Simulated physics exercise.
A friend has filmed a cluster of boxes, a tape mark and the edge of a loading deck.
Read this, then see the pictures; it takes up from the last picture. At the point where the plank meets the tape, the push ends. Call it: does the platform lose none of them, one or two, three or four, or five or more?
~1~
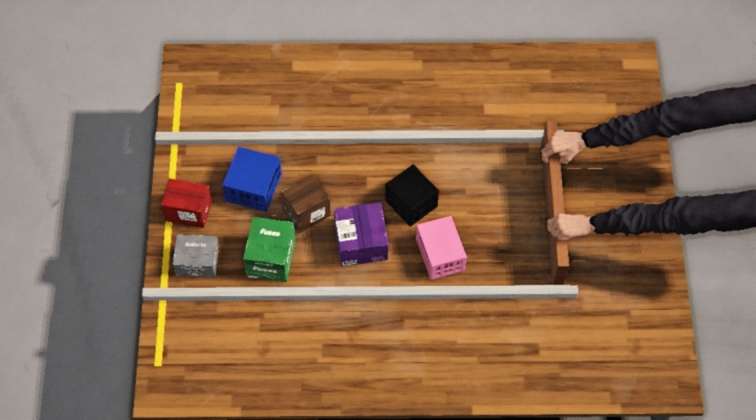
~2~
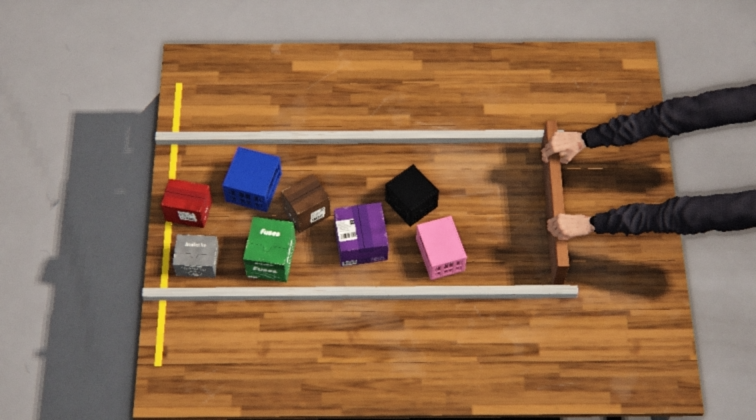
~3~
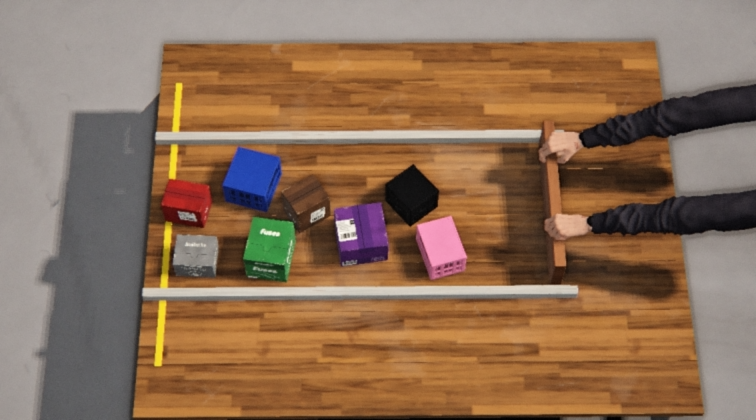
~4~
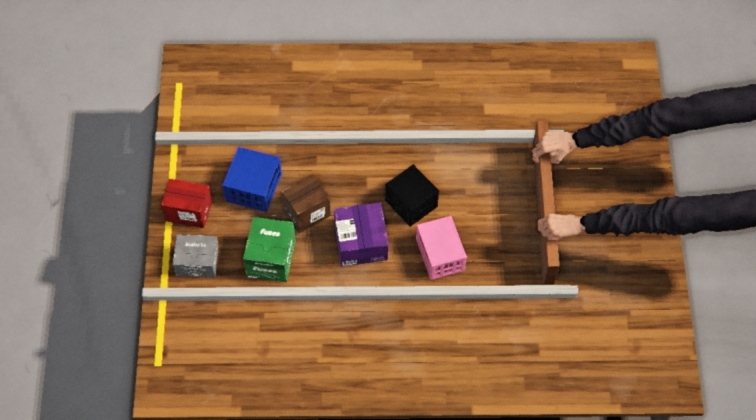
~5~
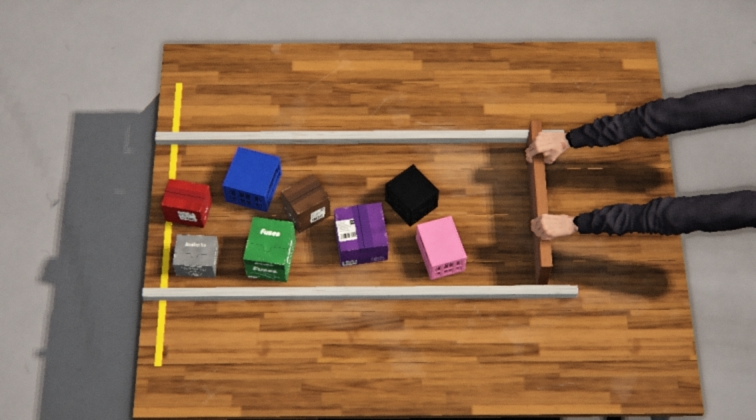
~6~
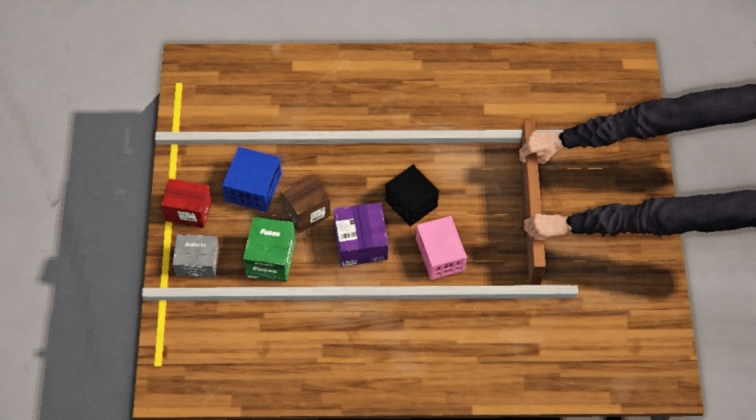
It loses five or more.
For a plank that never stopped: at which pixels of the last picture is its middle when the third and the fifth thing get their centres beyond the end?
First roughly (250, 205), later roughly (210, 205).
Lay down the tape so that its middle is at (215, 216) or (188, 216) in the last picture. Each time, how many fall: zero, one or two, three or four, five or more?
Result, first to last: Three to four, at least five.
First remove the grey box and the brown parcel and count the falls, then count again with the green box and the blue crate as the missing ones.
Counts - first: 4; second: 4.
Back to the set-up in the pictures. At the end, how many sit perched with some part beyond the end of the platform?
Things overhanging at the end: 2.
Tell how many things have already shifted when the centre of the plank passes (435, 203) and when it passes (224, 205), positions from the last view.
Up to then 2, and up to the other point 8.
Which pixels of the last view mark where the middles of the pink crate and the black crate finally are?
They come to rest around (147, 247) and (151, 186).
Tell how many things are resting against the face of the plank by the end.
Tally at the end: 2.
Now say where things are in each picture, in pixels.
The first picture shows red parcel (187, 203); grey box (196, 256); blue crate (253, 179); plank (555, 203); tape (169, 216).
The second picture shows grey box (196, 256); pink crate (441, 248).
The third picture shows blue crate (253, 179); purple parcel (361, 234).
The fourth picture shows red parcel (187, 203); brown parcel (306, 204).
The fifth picture shows grey box (196, 256); green box (270, 250).
The sixth picture shows red parcel (187, 203); grey box (196, 256); blue crate (253, 179); plank (532, 203); tape (169, 216).
Early on, none off yet; red parcel at rest near (187, 203); grey box at rest near (196, 256); blue crate at rest near (253, 179).
Finally, the number that fall off is five or more; lost, purple parcel, brown parcel, green box, blue crate, grey box and red parcel.
